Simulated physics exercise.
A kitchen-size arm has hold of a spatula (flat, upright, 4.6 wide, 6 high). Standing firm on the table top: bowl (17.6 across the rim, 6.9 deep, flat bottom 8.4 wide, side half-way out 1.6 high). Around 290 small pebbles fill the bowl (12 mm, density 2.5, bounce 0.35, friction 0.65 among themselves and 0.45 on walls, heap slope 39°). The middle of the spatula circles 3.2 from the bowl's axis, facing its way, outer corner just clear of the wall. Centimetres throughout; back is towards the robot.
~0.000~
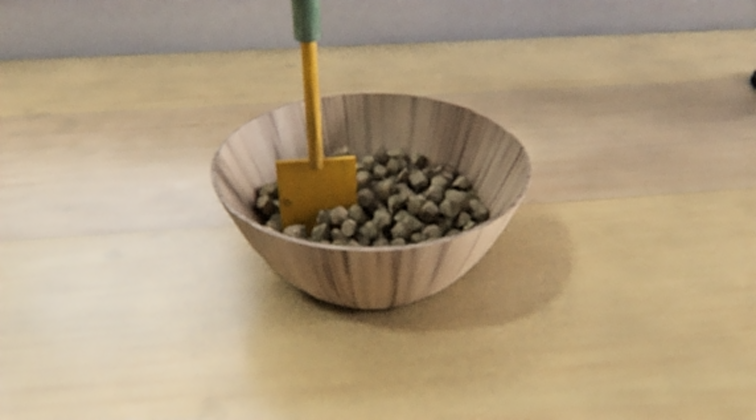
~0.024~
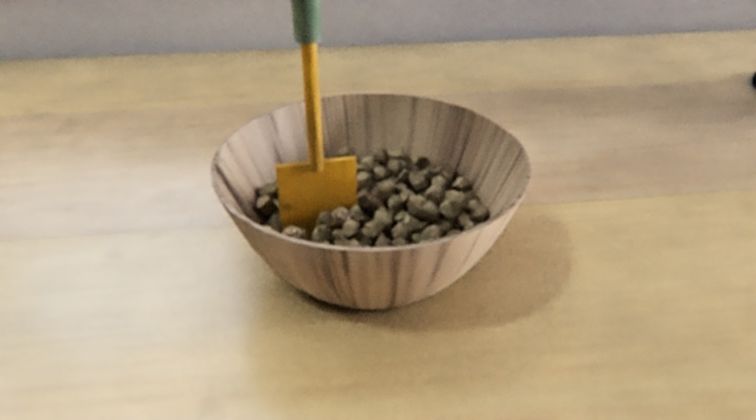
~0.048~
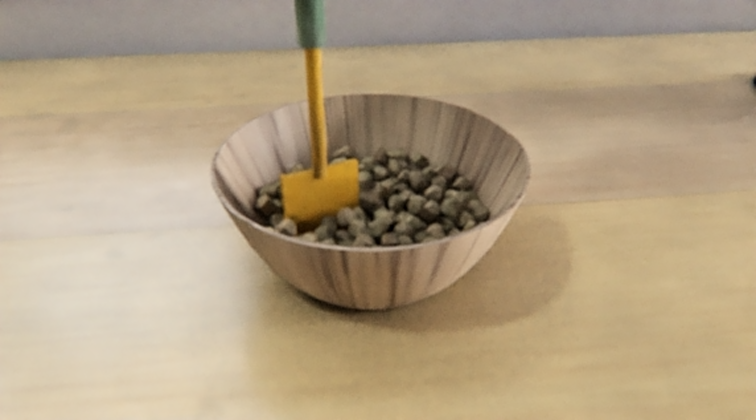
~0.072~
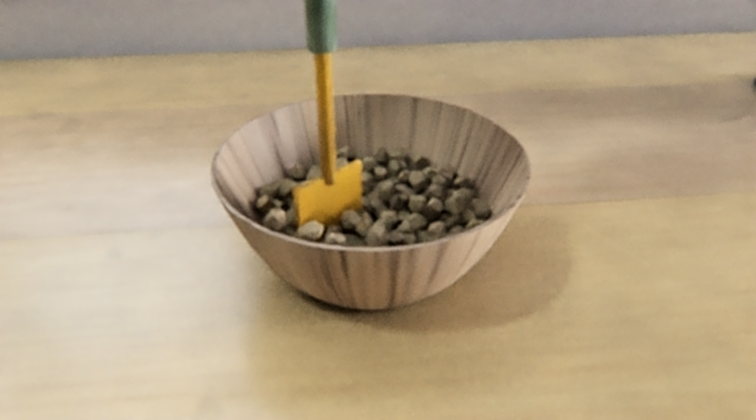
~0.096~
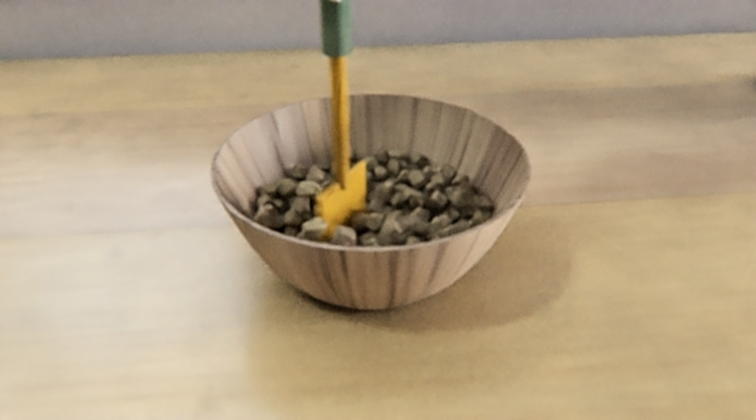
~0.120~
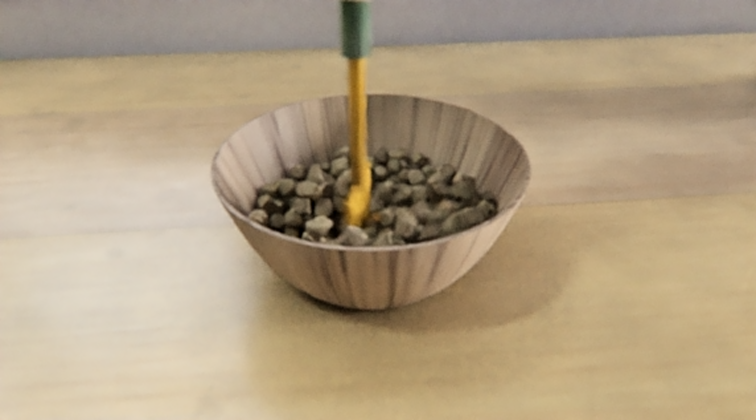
On a pale wooden table, a yellow spatula with a green handle pushed through small brown pebbles in a striped wooden bowl, moving a little to the right as its blade turned edge-on.
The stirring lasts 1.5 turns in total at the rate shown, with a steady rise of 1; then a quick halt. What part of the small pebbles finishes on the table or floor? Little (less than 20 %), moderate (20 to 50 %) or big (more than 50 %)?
On the table or floor the share is little, less than 20 %.
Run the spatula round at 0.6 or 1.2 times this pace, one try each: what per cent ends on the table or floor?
Some 5 and 20 per cent.
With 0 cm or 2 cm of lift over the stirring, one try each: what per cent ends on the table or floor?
Some 20 and 10 per cent.
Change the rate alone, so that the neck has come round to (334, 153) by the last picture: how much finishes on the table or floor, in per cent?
Some 5 per cent.
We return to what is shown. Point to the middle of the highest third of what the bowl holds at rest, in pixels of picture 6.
Near (417, 161).
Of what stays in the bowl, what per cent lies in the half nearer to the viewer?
Roughly 35 per cent.
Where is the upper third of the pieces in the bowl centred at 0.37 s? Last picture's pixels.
Near (346, 129).
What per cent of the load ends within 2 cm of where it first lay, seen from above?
Some 5 per cent.
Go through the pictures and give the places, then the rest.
In the first frame, spatula neck at (314, 136), 0° round; upper third of the load around (383, 200), from x 265 to 480, top at y 155; 289 in the bowl.
In the second frame, spatula neck at (315, 138), 5° round; upper third of the load around (383, 202), from x 265 to 480, top at y 155.
In the third frame, spatula neck at (318, 144), 20° round; upper third of the load around (386, 206), from x 265 to 480, top at y 155.
In the fourth frame, spatula neck at (327, 150), 37° round; upper third of the load around (386, 211), from x 265 to 480, top at y 155.
In the fifth frame, spatula neck at (341, 155), 55° round; upper third of the load around (392, 222), from x 265 to 485, top at y 155.
In the sixth frame, spatula neck at (358, 157), 72° round; upper third of the load around (402, 219), from x 255 to 490, top at y 155; 289 in the bowl.
After 0.37 s, 253° round, highest piece 9 above the table; 279 in the bowl, 4 on the table or floor, 6 in flight or on the tool.
After 0.62 s, 75° round, highest piece 9 above the table; 263 in the bowl, 22 on the table or floor, 4 in flight or on the tool.
After 0.95 s, 180° round, highest piece 8 above the table; 254 in the bowl, 35 on the table or floor.
After 1.65 s, 180° round, highest piece 8 above the table; 254 in the bowl, 35 on the table or floor.
At rest, 254 in the bowl, 35 on the table or floor. That is 12 % on the table or floor.
